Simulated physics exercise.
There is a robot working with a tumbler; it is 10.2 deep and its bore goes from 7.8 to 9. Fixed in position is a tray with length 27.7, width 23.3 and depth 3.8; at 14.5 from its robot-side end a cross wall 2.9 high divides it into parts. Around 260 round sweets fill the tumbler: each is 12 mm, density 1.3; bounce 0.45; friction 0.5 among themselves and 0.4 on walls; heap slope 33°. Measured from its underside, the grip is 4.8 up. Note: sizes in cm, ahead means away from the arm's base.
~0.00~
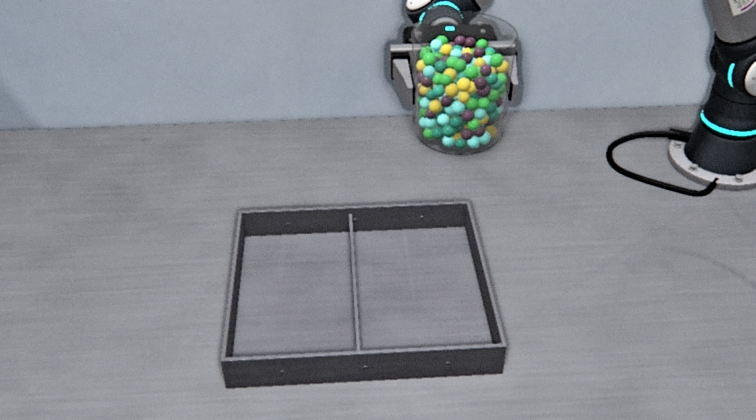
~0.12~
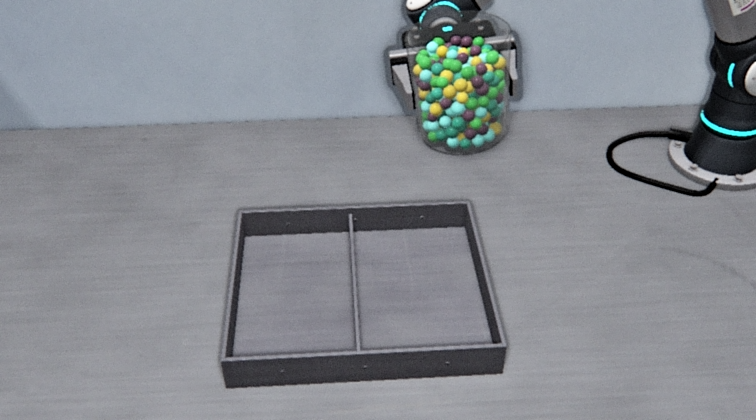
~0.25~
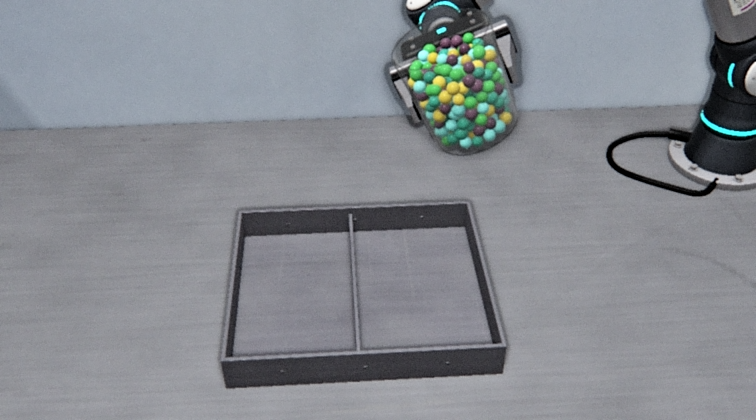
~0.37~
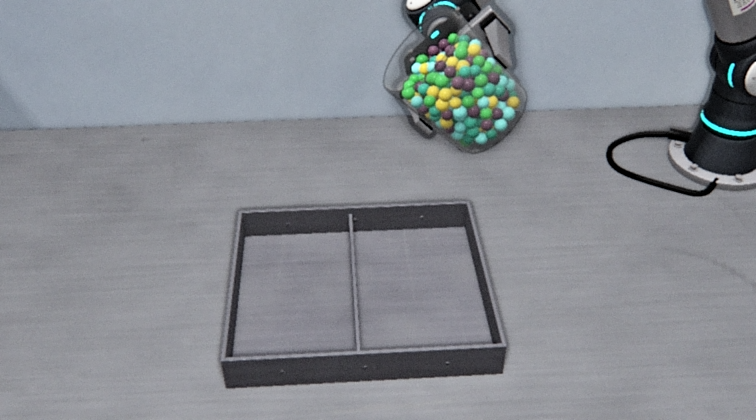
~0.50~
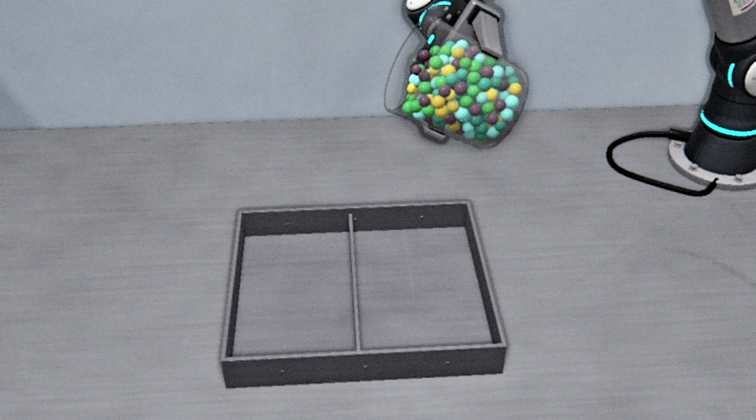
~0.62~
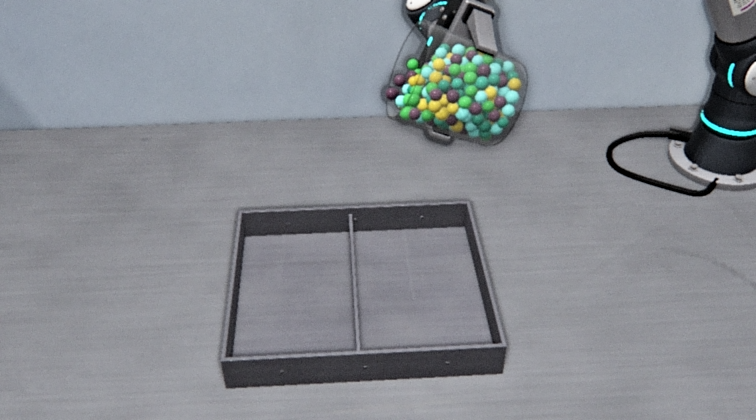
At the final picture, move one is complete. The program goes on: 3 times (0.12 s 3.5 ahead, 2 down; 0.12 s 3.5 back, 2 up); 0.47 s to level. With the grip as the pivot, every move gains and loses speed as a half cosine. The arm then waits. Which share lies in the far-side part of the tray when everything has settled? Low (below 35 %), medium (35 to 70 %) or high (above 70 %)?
Low.
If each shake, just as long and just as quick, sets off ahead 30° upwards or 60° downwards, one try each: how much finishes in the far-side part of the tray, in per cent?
You'd get some 45 per cent with the first setting and some 5 per cent with the second.
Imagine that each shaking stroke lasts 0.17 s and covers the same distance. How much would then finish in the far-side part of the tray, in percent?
It would be some 5 %.
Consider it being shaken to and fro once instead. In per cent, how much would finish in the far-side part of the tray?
My guess is near 10 per cent.
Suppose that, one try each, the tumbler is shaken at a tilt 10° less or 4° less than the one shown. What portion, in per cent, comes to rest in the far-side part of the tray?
About 5 per cent for the first try and 10 per cent for the second.
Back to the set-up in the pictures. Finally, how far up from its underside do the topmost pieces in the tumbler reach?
I'd say close to 10.0 cm.
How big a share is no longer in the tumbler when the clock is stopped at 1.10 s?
By then near 15 % is out.
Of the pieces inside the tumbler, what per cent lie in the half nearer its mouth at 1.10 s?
45 per cent.
After 1.10 s, tilted 67° forward, highest piece 29 above the table; 212 in the tumbler, 16 in the far-side part, 9 in the robot-side part, 18 in flight or on a rim.
After 1.57 s, tilted 34° forward, highest piece 30 above the table; 193 in the tumbler, 39 in the far-side part, 20 in the robot-side part, 2 on the table or floor, 1 in flight or on a rim.
After 2.01 s, level, highest piece 32 above the table; 193 in the tumbler, 39 in the far-side part, 21 in the robot-side part, 2 on the table or floor.
After 3.06 s, level, highest piece 32 above the table; 193 in the tumbler, 39 in the far-side part, 21 in the robot-side part, 2 on the table or floor.
In the end, 193 in the tumbler, 39 in the far-side part, 21 in the robot-side part, 2 on the table or floor. That is 15 % in the far-side part of the tray.
